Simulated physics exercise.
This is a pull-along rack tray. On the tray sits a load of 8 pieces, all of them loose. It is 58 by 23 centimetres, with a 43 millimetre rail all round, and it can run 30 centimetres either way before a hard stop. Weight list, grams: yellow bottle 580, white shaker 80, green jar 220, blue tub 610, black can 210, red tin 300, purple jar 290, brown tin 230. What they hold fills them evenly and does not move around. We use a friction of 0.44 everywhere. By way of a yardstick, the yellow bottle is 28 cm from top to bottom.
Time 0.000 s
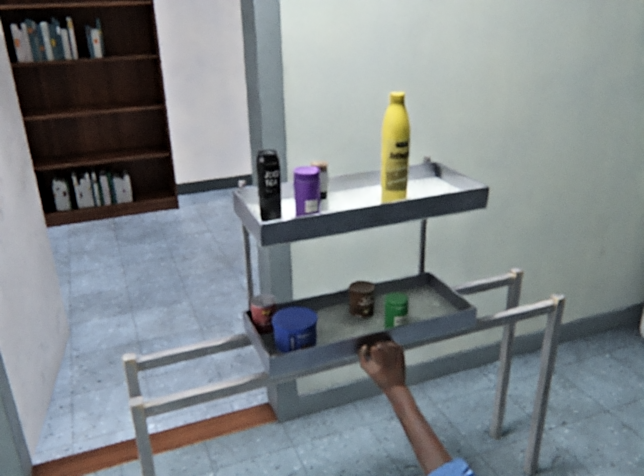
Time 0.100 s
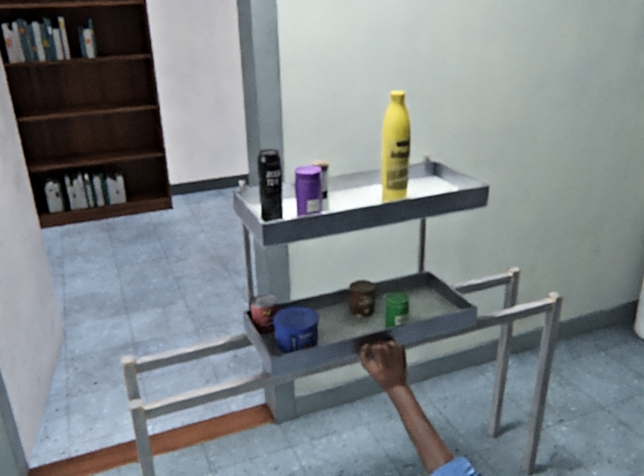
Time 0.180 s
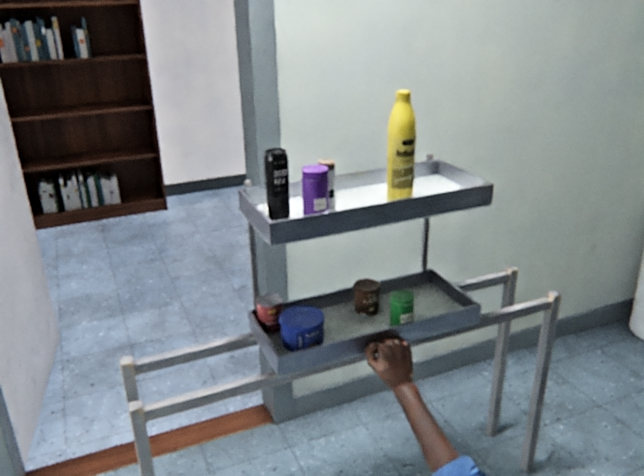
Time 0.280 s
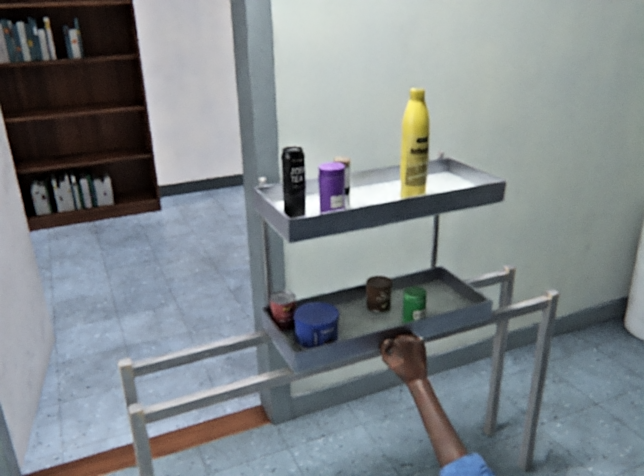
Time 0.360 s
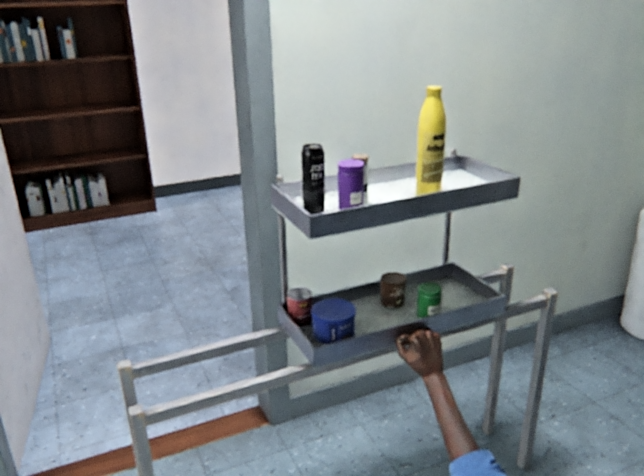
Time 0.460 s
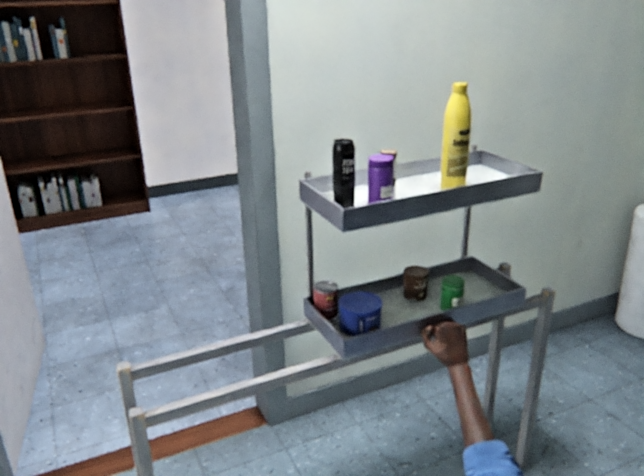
A hand gripping the lower edge of a two-tier rack tray of bottles, jars and tins, sliding it right along rails.
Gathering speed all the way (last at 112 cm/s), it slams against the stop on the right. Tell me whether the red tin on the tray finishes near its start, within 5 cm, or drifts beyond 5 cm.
Watch - it gets carried off.
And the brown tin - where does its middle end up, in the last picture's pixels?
It comes to rest somewhere around (480, 267).
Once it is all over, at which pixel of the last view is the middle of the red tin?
Rest point: Near (398, 282).
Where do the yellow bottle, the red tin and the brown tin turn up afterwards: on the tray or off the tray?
When everything stops, the yellow bottle is out of bounds, the red tin is still in bounds, and the brown tin is still in bounds.
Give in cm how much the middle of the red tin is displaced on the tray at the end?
Displacement: Approx. 13 cm.
Around 0.66 s, tray moved 30 cm right; red tin shifted 8 cm near (384, 286); white shaker at 26° to upright; black can at 22° to upright.
Around 1.06 s, tray moved 30 cm right; yellow bottle now off the tray; red tin shifted 13 cm near (398, 282); white shaker on its side.
Finally (1.9 s), off the tray, yellow bottle; on their side or leaning hard on the tray, white shaker, black can and purple jar; not toppled but over 5 cm from the start, green jar, blue tub, red tin and brown tin. In the last view, red tin near (398, 282).
